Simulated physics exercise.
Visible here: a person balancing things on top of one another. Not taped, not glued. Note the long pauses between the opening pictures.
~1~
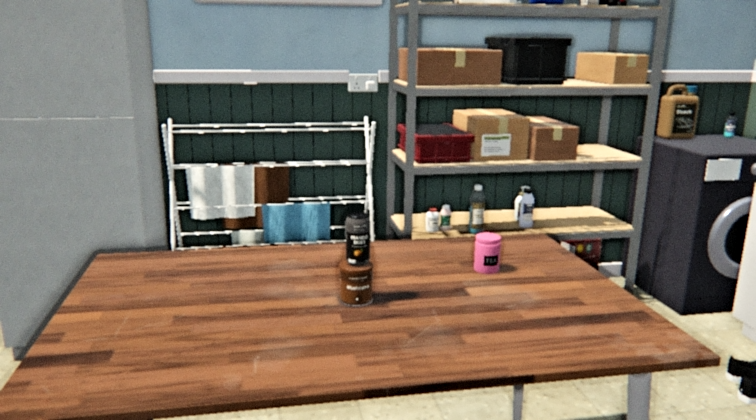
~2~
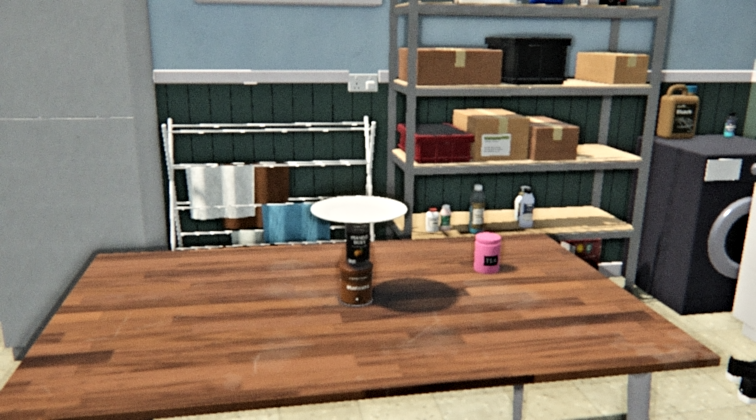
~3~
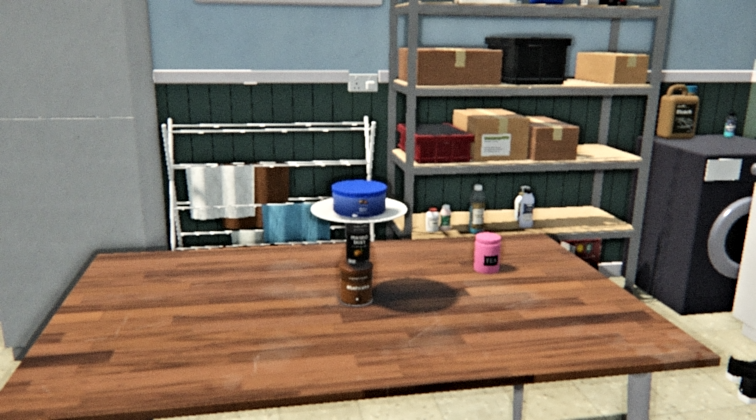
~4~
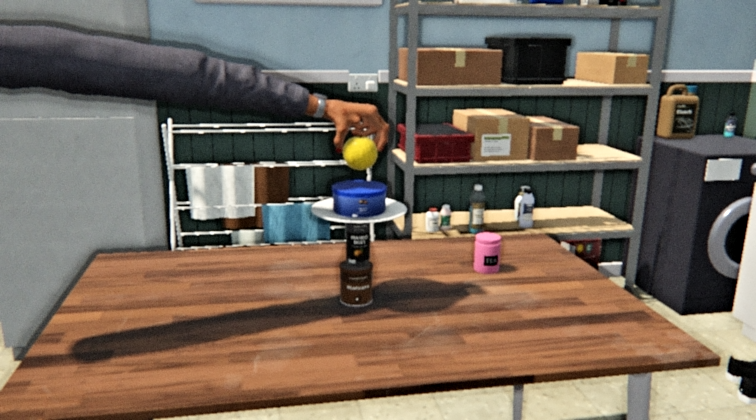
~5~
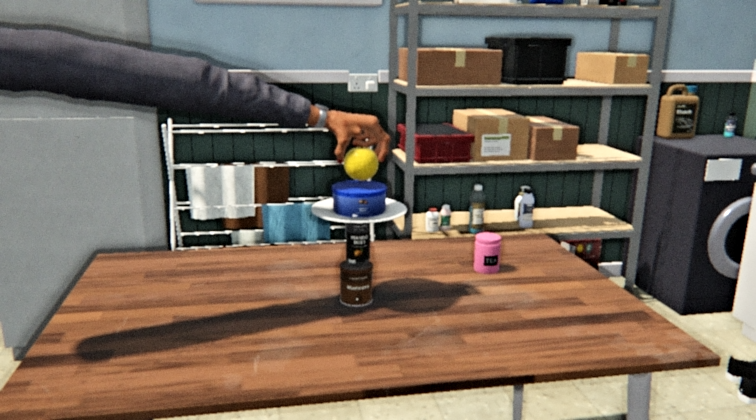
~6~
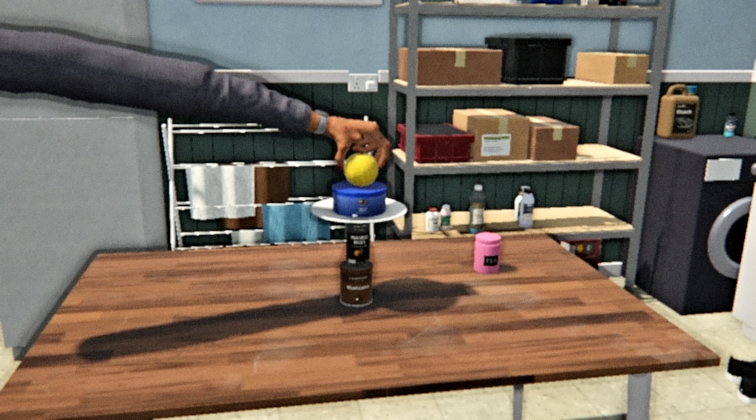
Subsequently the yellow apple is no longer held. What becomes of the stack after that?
Looks like it is steady enough.
Then, 0.20 s past the last view, nothing moves.
Then, 0.70 s past the last view, yellow apple resting near (361, 170).
Finally, all 6 still in place. Final places as the last picture's camera would see them, yellow apple near (361, 170). The pile stays up.
